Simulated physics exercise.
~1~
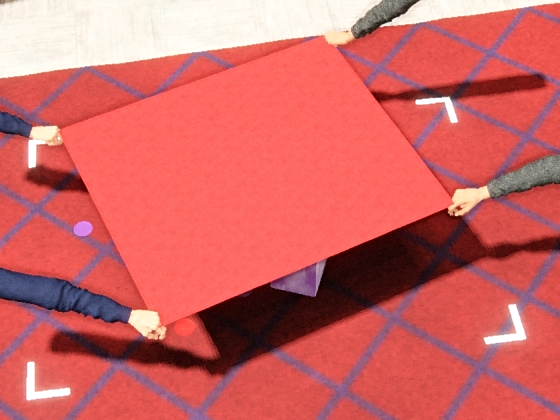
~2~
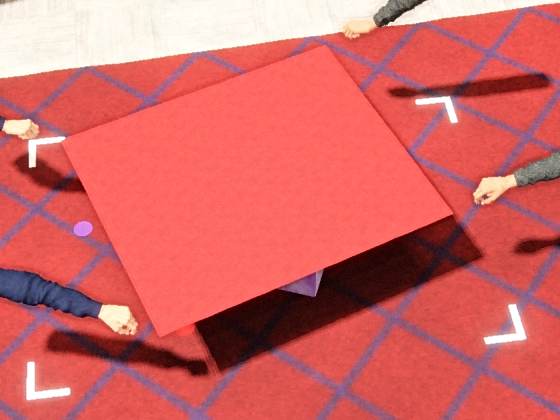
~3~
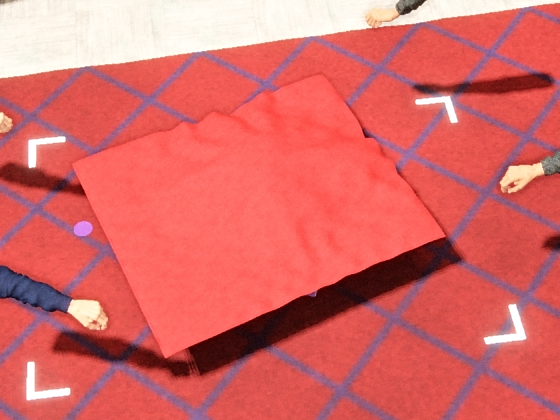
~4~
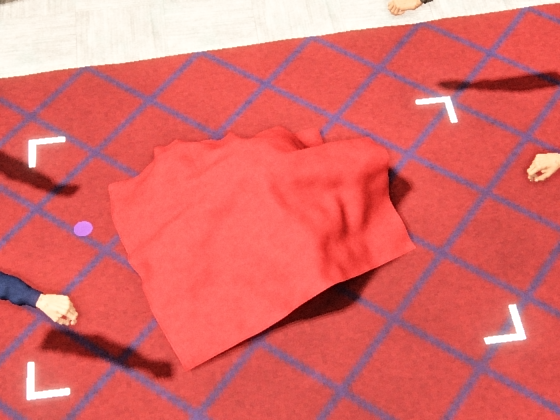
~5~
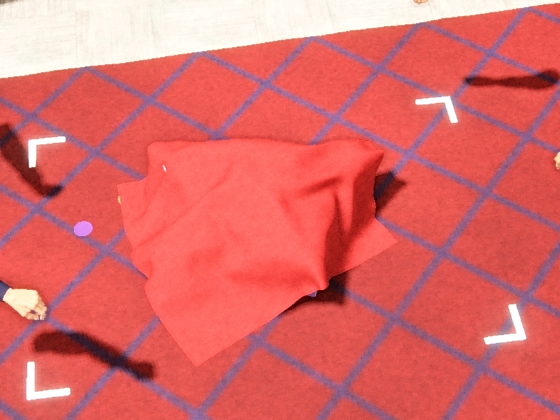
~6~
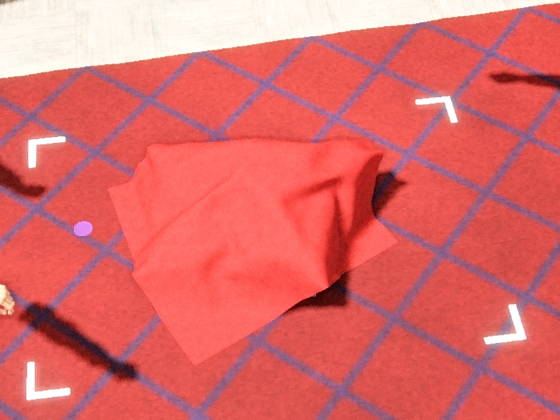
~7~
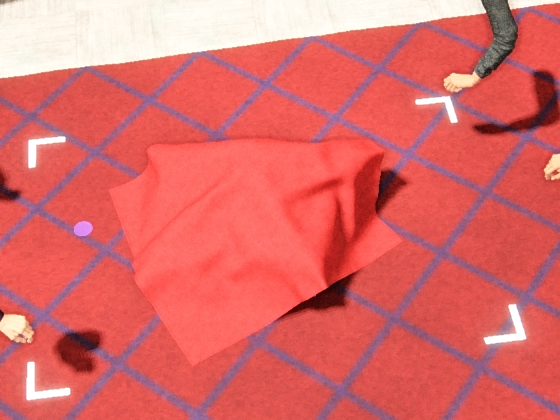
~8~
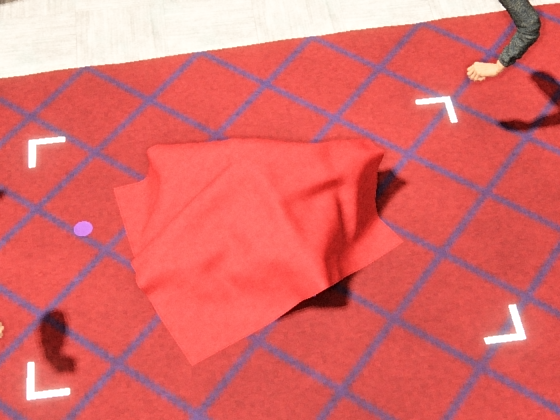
A big red cloth, held flat by four hands over a patterned red rug, was let go and sank into a crumpled heap over a purplish object, hiding it, while the hands drew back and a small purple disc stayed uncovered on the left.
